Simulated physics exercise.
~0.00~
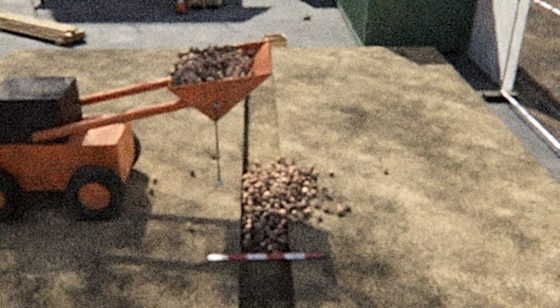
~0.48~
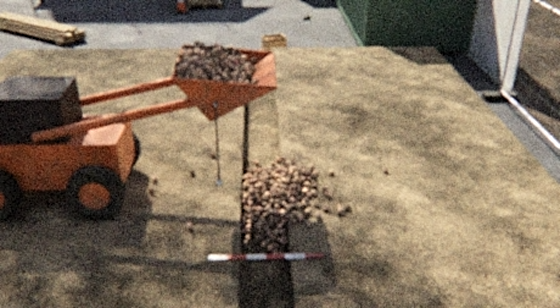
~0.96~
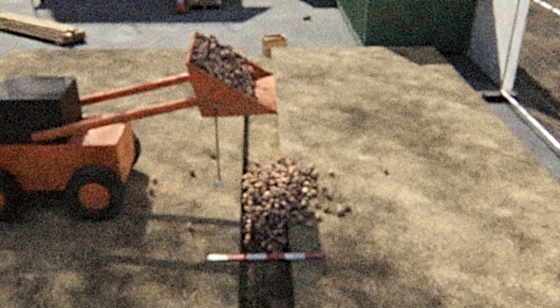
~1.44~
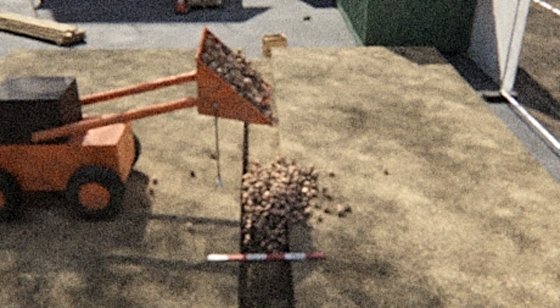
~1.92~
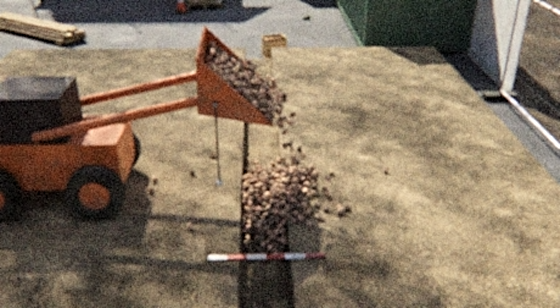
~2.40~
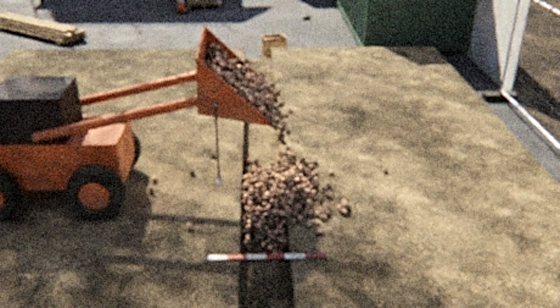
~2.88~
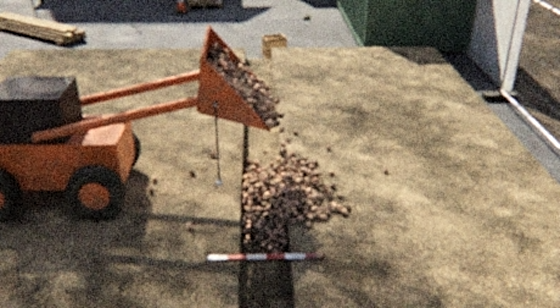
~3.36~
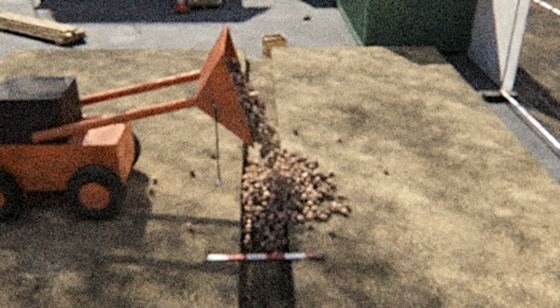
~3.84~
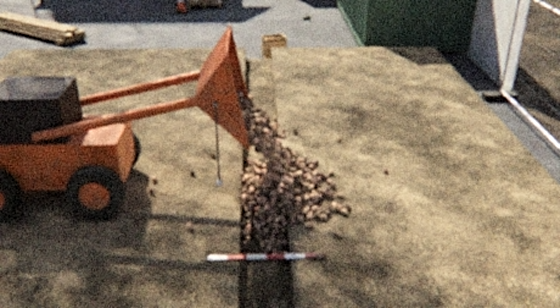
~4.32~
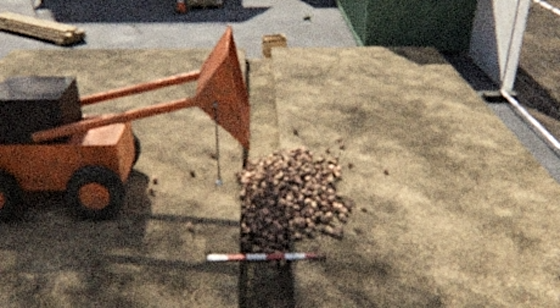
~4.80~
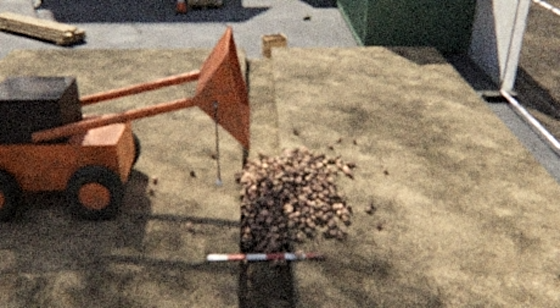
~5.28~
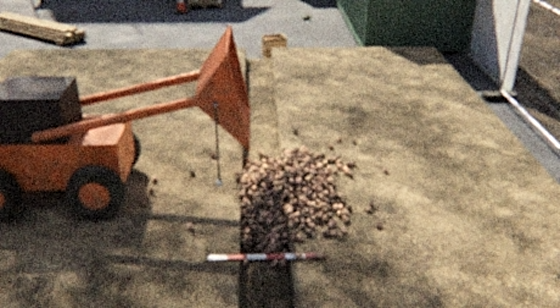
On a sandy yard, an orange loader tips its bucket, emptying stones onto the trench pile.
